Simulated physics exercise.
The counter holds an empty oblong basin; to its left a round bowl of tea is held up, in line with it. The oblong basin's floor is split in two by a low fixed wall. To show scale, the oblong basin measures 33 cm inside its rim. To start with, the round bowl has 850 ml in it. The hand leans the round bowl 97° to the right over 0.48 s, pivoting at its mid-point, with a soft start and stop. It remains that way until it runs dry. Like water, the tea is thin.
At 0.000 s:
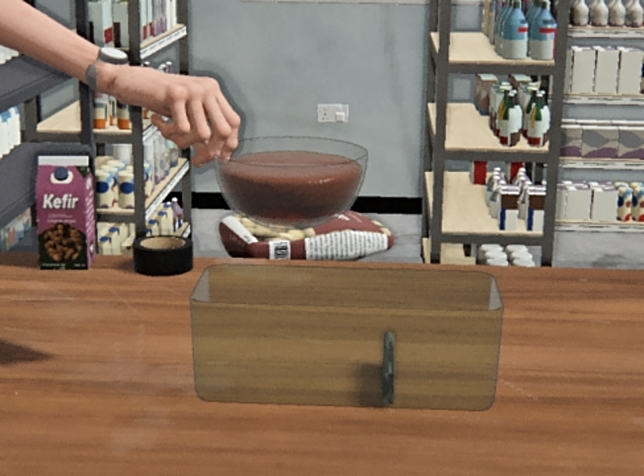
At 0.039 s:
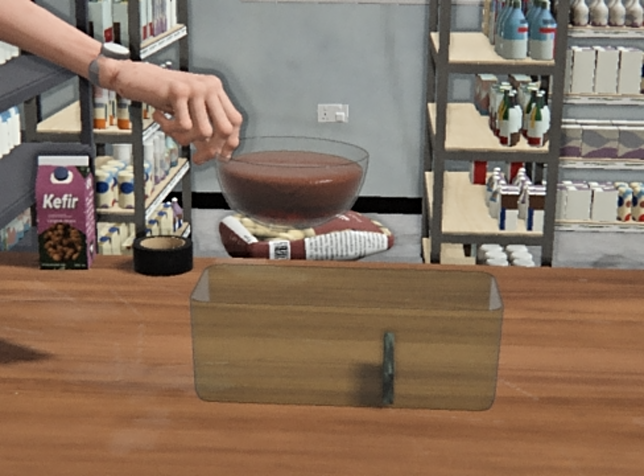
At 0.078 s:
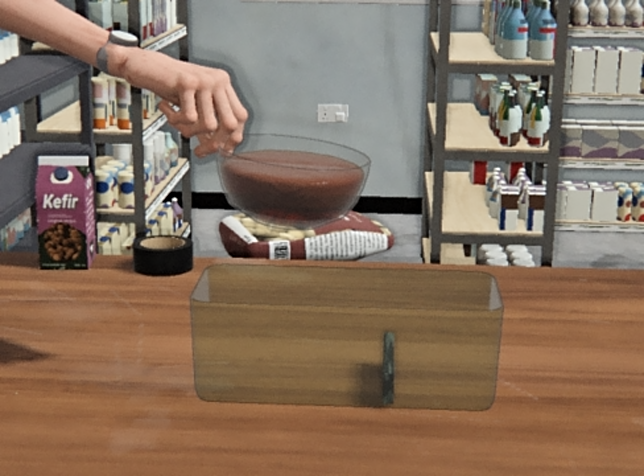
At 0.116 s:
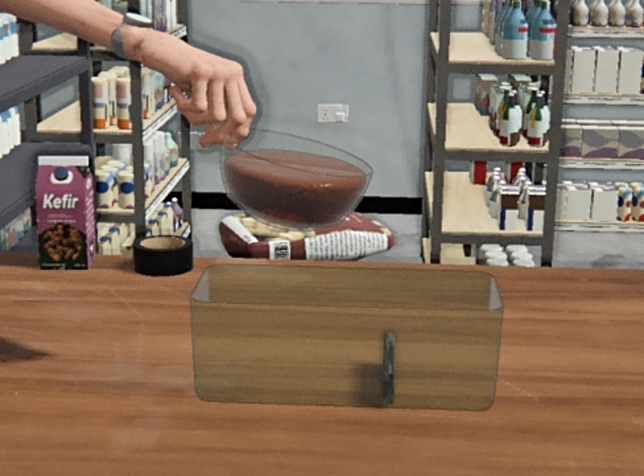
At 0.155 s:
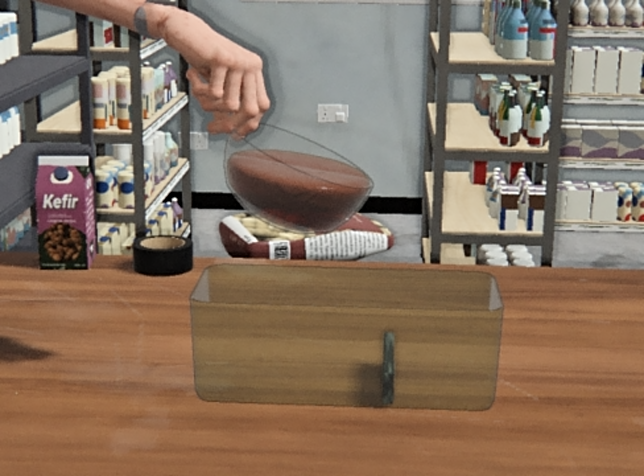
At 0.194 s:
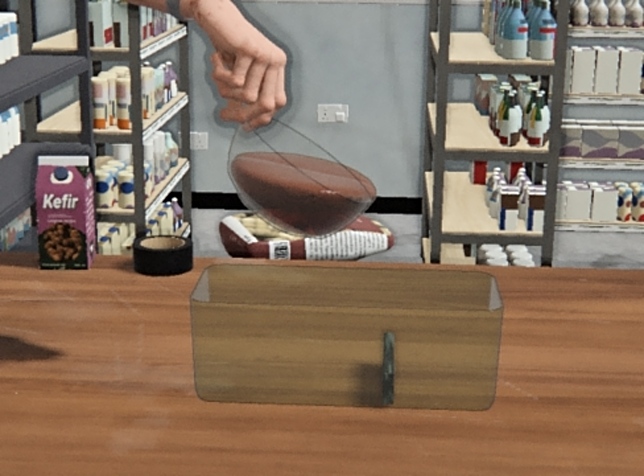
A hand held a clear round bowl of reddish-brown tea above a wooden counter with an empty oblong basin on it, then leaned the bowl to the right, slowly at first and then more steeply.
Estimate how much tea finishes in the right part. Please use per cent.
I would say 44 per cent.
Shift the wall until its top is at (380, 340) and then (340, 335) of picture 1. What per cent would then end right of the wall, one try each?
55 % and 75 %.
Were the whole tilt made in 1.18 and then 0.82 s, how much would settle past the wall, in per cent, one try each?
Result: 60 per cent, then 55 per cent.
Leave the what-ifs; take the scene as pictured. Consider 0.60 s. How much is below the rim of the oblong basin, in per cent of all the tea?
That comes to about 74 percent.
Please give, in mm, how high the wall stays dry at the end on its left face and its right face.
Near 20 mm for the left and near 8 mm for the right.
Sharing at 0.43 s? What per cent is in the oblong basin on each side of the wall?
Around 10 percent on the left and 42 on the right.
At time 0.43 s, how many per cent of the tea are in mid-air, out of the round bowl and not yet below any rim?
34 per cent.
After 0.43 s the tilt is 94° and 16 per cent is still to pour, 9 is left of the wall and 41 right of it.
After 0.60 s the tilt is 97° and 2 per cent is still to pour, 31 is left of the wall and 43 right of it.
After 0.78 s the tilt is 97° and 1 per cent is still to pour, 39 is left of the wall and 44 right of it.
After 0.98 s the tilt is 97° and 0 per cent is still to pour, 47 is left of the wall and 45 right of it.
In the end 49 per cent lies left of the wall, 44 right of it and 7 outside.
